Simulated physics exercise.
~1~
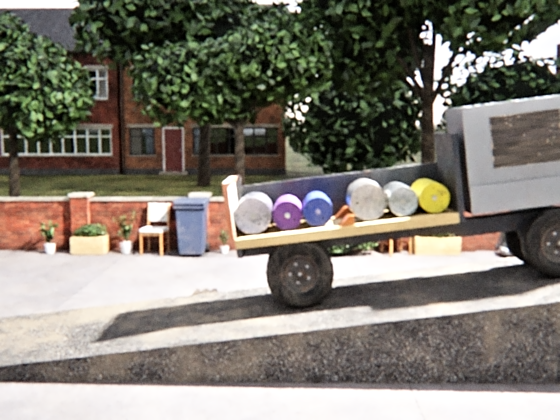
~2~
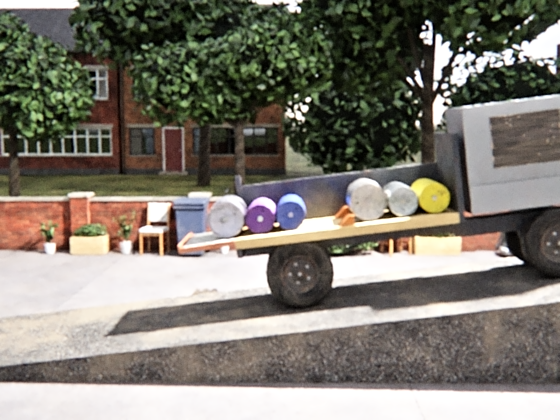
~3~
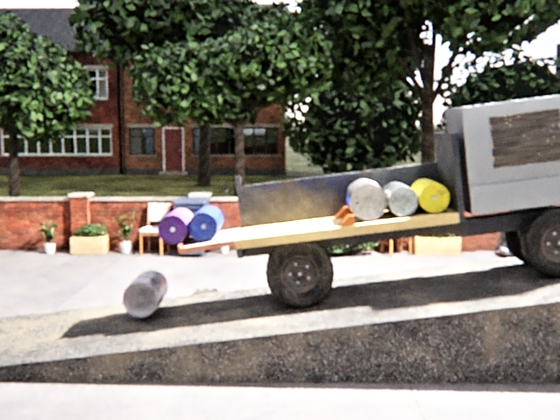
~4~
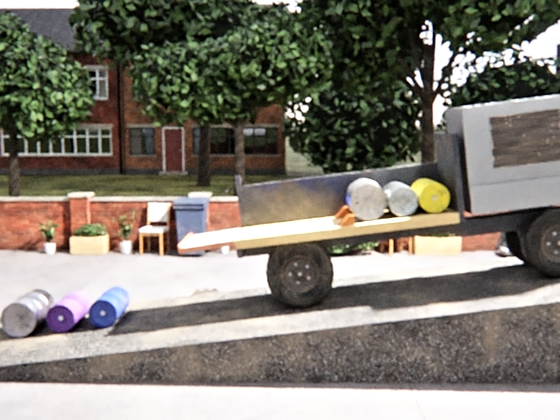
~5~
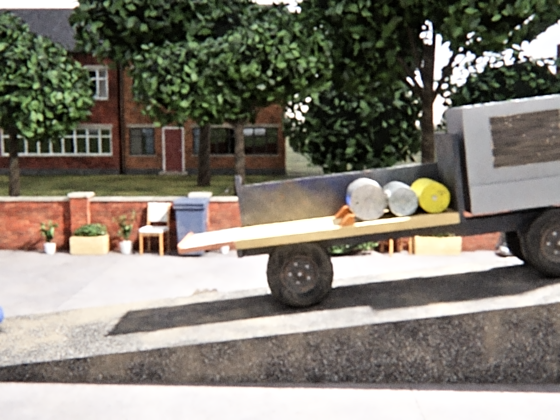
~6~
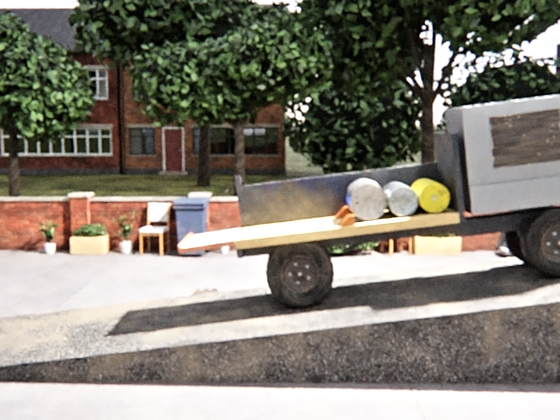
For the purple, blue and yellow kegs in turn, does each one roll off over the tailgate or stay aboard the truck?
The purple keg rolls off over the tailgate, and so does the blue one. The yellow keg stays aboard.
